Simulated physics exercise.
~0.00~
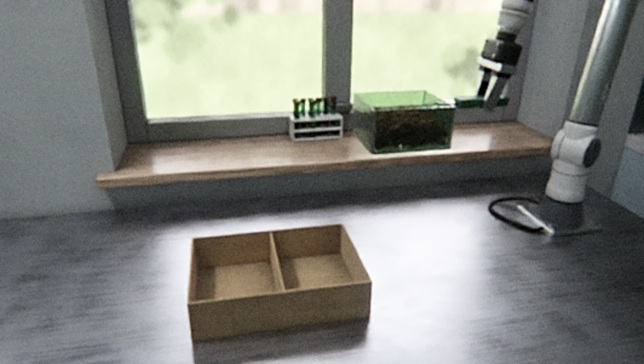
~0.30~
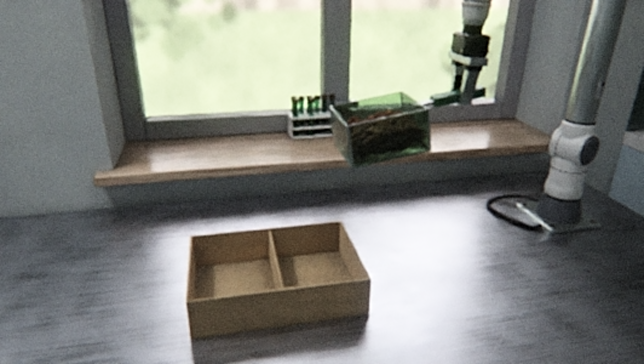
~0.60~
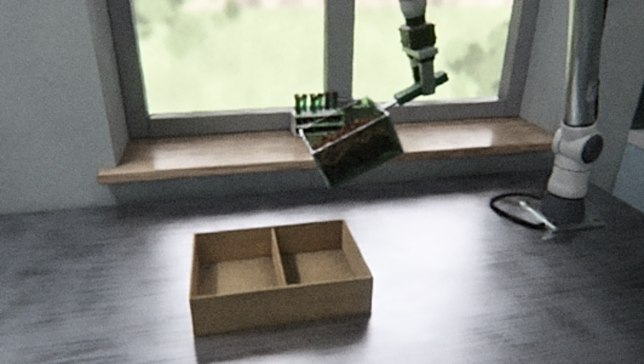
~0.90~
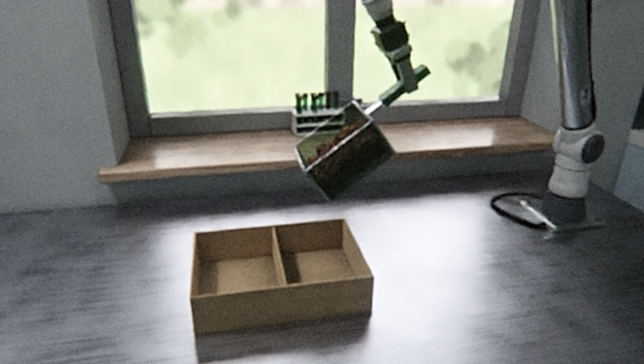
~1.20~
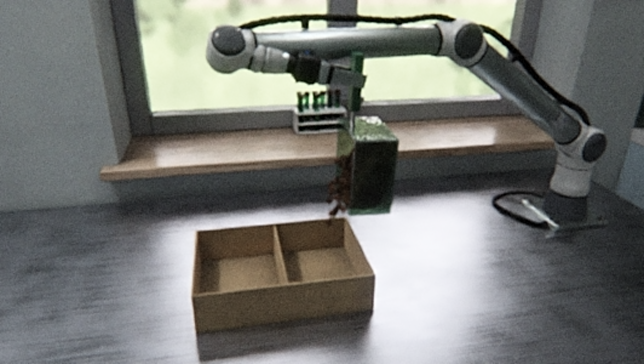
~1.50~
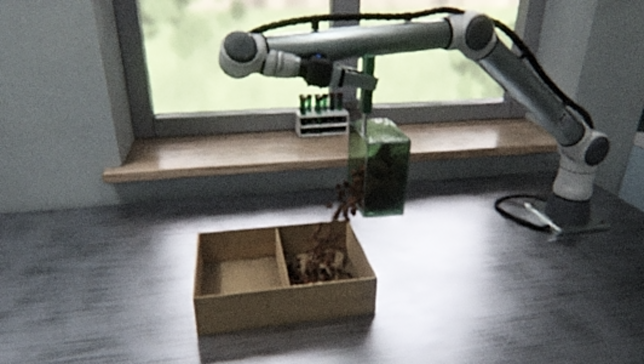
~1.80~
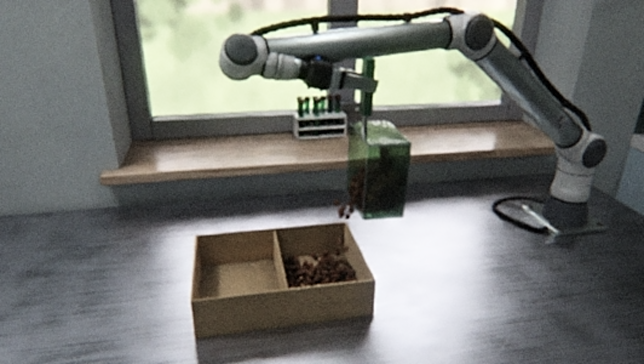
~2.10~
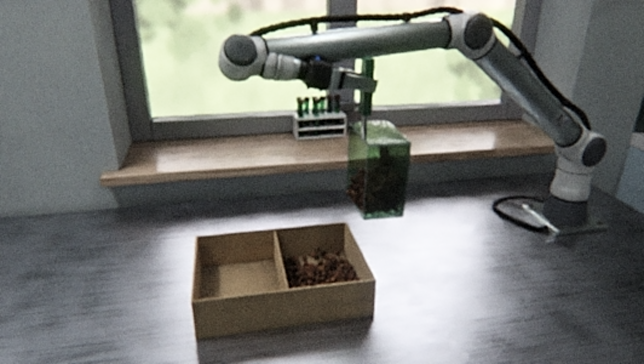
At first, a robot arm grips a green, see-through box of dark pellets on a wooden windowsill, while an open cardboard crate with two compartments sits on the gray table below. The arm lifts the box and carries it left and down, tipping it more and more as it goes. Once the box is turned on its side above the crate, pellets begin to spill from it. They fall into the right compartment and build a heap. The stream then stops, with many pellets still in the tipped box, the left compartment empty, and the crate unmoved.
